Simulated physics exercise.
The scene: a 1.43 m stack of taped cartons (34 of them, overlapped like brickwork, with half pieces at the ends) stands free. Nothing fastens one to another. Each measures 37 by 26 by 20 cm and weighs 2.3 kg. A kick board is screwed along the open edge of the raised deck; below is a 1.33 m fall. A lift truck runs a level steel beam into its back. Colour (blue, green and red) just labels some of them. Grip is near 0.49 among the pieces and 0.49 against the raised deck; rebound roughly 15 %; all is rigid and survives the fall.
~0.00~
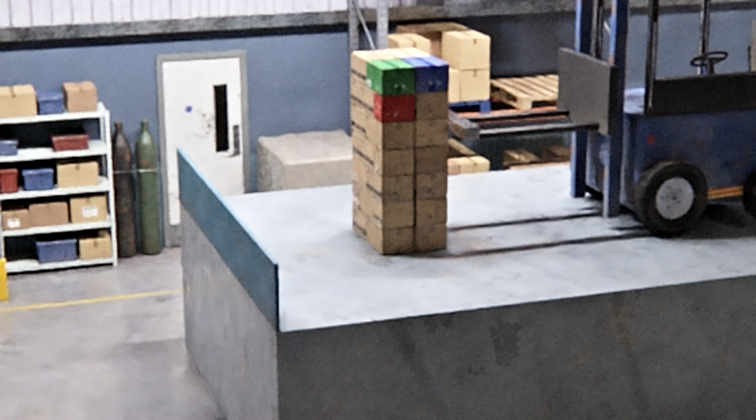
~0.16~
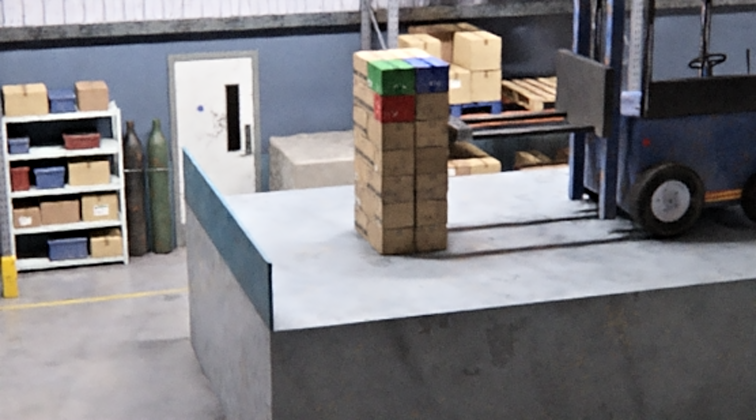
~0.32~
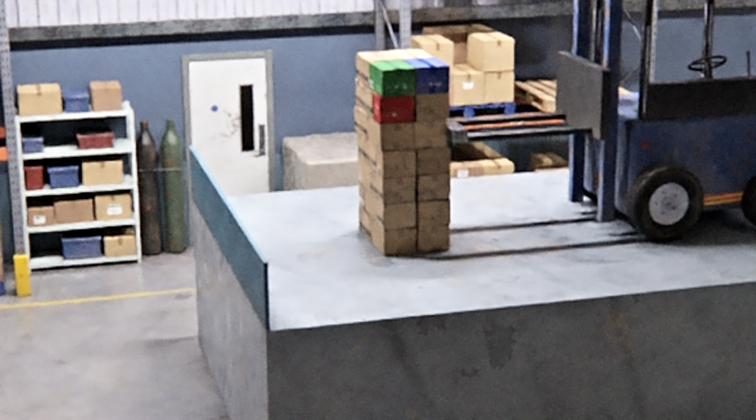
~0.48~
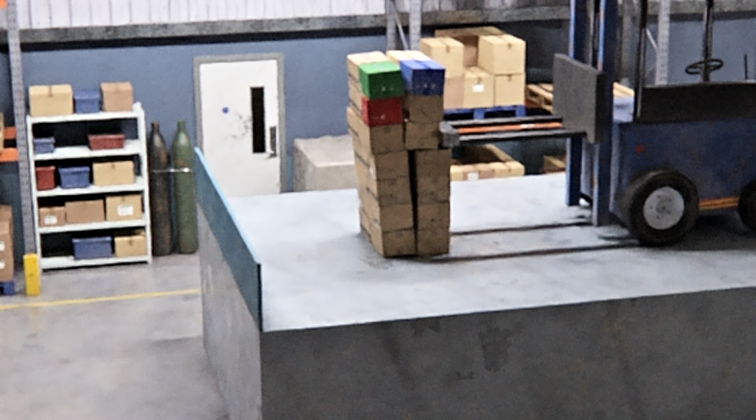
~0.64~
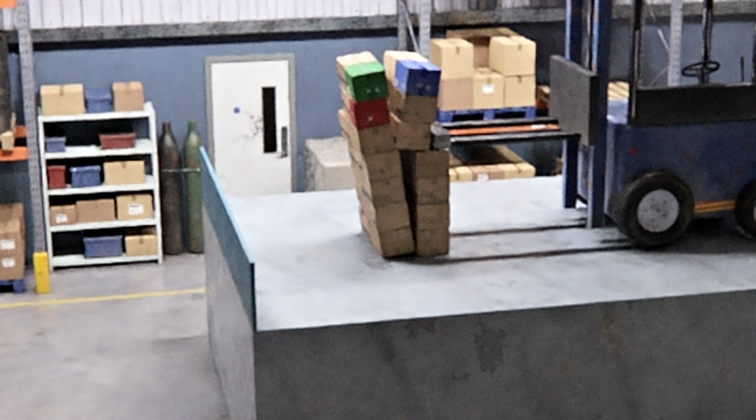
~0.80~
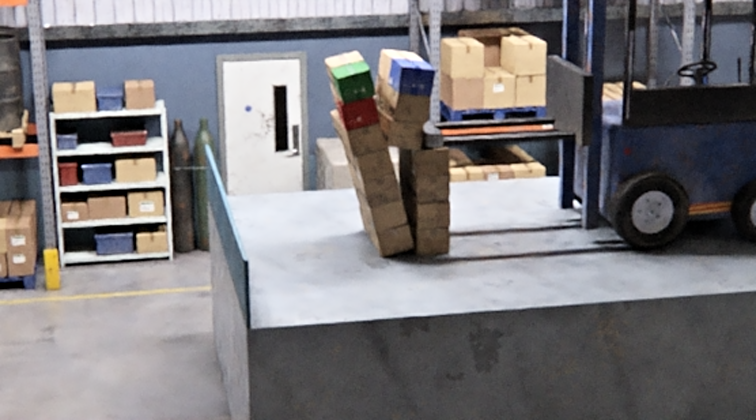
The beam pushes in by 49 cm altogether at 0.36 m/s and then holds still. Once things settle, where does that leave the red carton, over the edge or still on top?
The red carton remains on top.
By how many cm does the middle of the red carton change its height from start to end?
It ends some 75 cm lower.
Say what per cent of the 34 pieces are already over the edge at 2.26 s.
By then 5 per cent.
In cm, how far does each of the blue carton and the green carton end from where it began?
Moved: Blue 150, green 380.
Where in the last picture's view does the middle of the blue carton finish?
Near (254, 190).
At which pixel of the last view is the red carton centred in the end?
Around (252, 220).
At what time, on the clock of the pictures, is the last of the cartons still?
Near 3.5 s.
After 1.08 s, none of the 34 cartons over the edge, 32 disturbed; red carton leaning 22°; green carton leaning 22°.
After 1.38 s, none of the 34 cartons over the edge, 34 disturbed; red carton leaning 42°, 23 cm lower; green carton leaning 42°, 26 cm lower.
After 1.64 s, none of the 34 cartons over the edge, 34 disturbed; red carton leaning 54°, 54 cm lower; green carton leaning 69°, 85 cm lower.
After 2.26 s, 2 of the 34 cartons over the edge; red carton 76 cm lower; blue carton upside down.
At rest (3.8 s), 2 of the 34 cartons over the edge; red carton 76 cm lower; blue carton upside down; green carton 2.55 m lower. As the last picture would show them, middles, red carton near (252, 220), blue carton near (254, 190).
